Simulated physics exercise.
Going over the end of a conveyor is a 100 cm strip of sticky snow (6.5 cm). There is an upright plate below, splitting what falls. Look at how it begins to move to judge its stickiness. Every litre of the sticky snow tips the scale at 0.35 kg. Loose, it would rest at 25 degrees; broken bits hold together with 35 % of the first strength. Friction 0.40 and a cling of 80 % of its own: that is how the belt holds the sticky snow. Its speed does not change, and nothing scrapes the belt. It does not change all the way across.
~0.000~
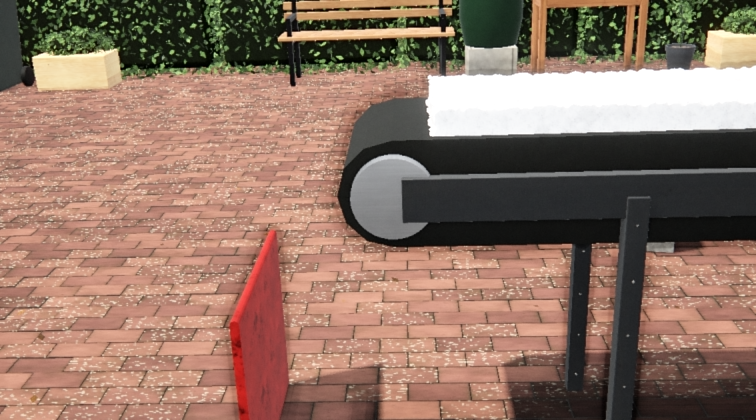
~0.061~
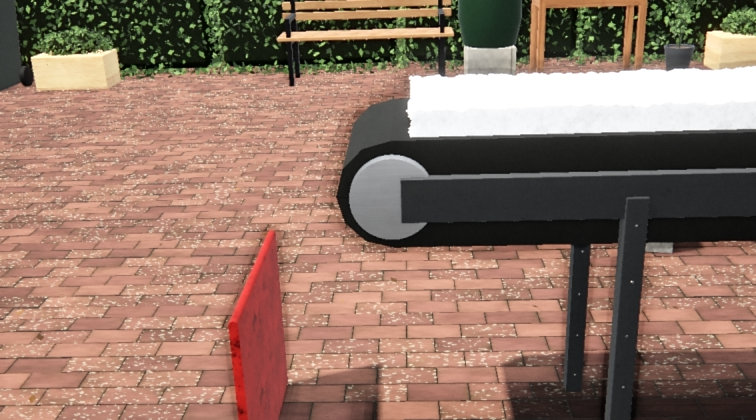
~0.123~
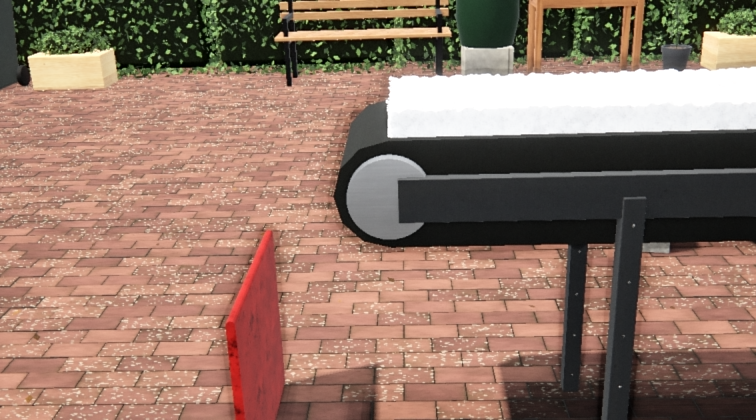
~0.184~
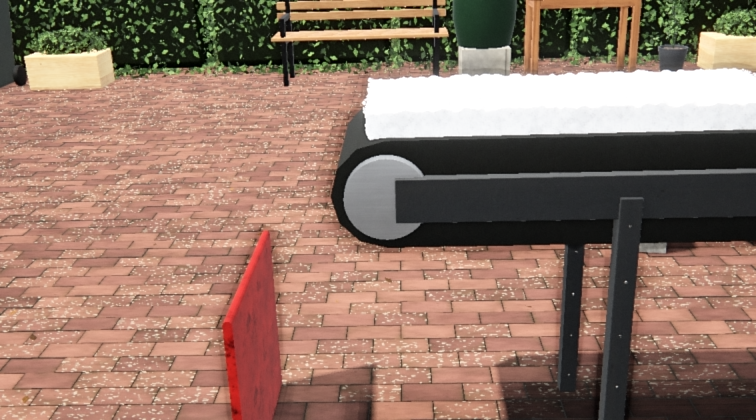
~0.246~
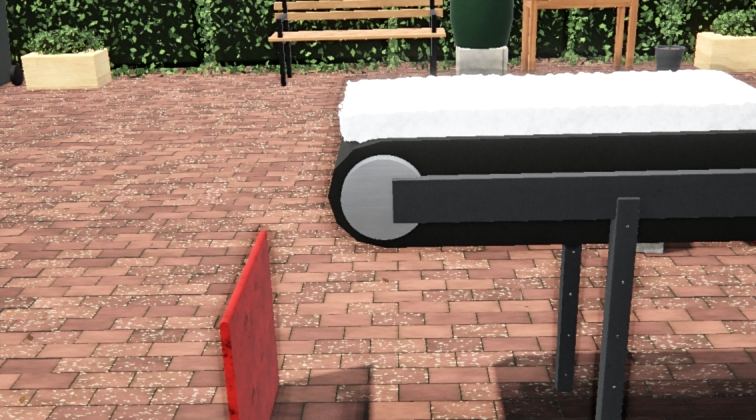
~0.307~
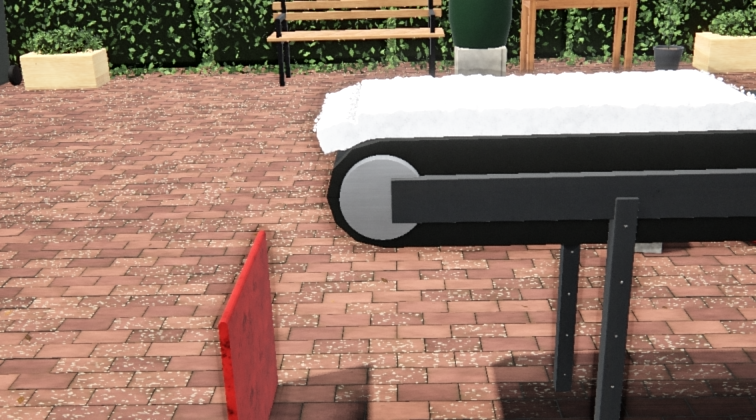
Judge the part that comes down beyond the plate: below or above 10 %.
The share is beneath 10 percent.
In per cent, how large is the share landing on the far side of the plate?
Around 0 percent.
By 0.65 s, 0 % is beyond the plate's line.
By 1.06 s, 0 % is beyond the plate's line.
By 1.46 s, 0 % is beyond the plate's line.
By 1.87 s, 0 % is beyond the plate's line.
By 3.13 s, at the end, 0 % is beyond the plate's line.
